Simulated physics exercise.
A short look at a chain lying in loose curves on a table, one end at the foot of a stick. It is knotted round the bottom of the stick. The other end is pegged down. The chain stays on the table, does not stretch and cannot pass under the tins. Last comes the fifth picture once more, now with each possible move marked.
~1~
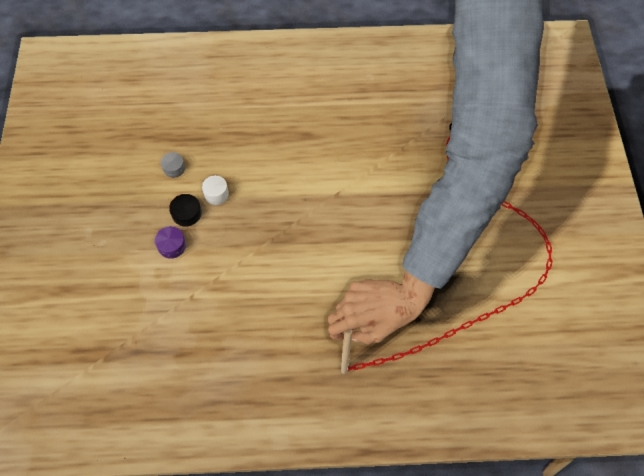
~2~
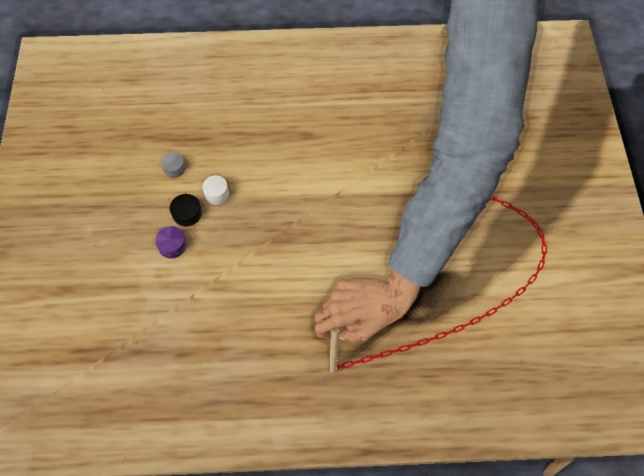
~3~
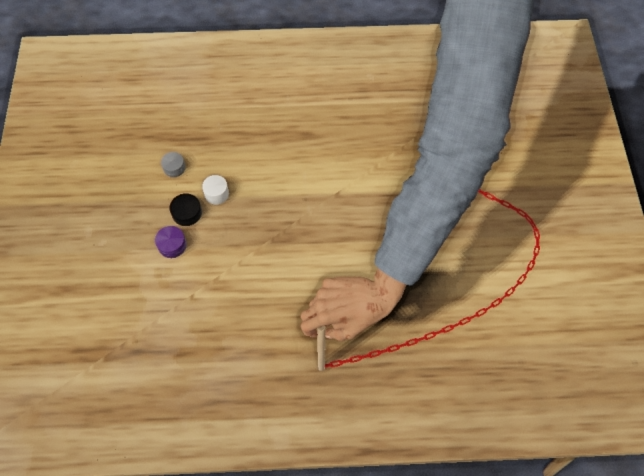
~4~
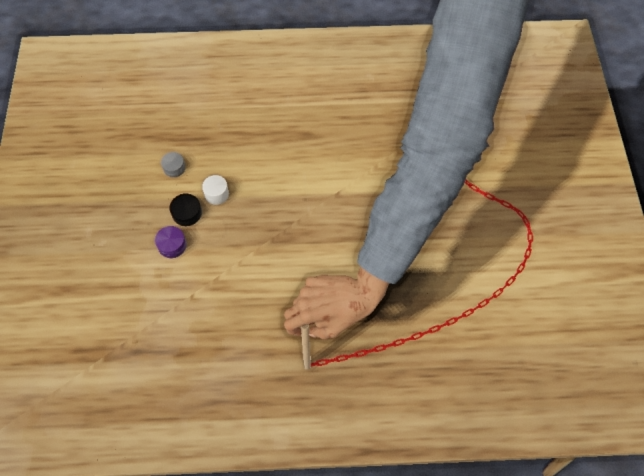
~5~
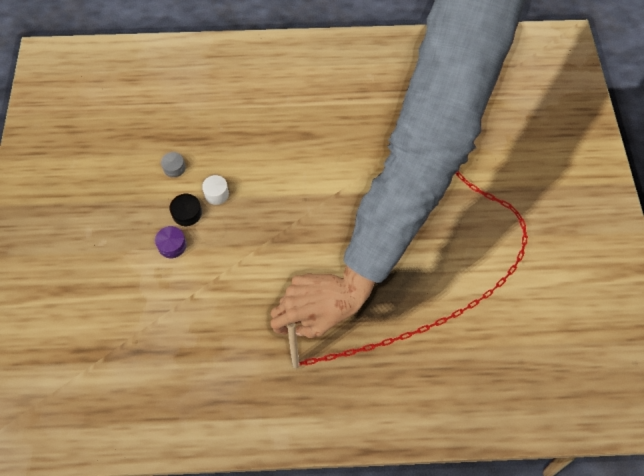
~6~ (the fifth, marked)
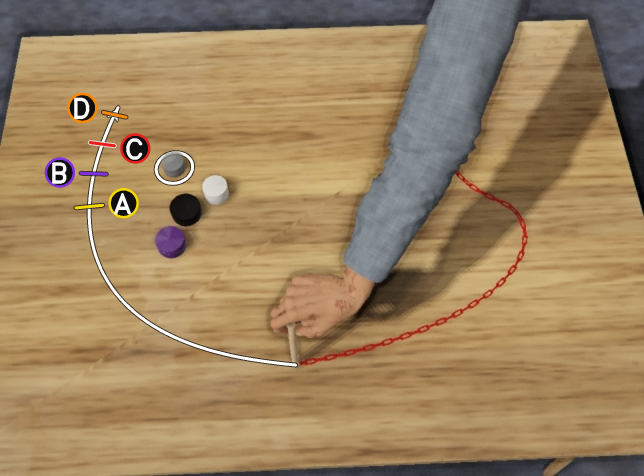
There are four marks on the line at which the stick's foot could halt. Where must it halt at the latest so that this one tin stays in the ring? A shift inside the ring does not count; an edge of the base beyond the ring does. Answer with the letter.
All is well up to C.
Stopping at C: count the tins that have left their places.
By then, two.
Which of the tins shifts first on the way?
Purple.
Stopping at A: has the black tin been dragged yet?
No.
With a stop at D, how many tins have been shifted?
Four.
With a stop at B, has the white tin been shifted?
No.
On the marked copy, A at (89, 207); B at (94, 174); C at (102, 144); D at (115, 115); the ring at (174, 168); the route from (296, 365) via (104, 275) to (118, 107).
Following C. Soon after the start, foot of the stick (162, 331); grey tin (173, 165).
Later, foot of the stick (91, 237); grey tin (173, 165).
In the end, foot of the stick (103, 145); black tin (191, 200); purple tin (168, 187); grey tin (173, 165); the grey tin is still in its ring.
As for the rest, A is safe but short; B is safe but short; D drags the ringed tin to (179, 150).
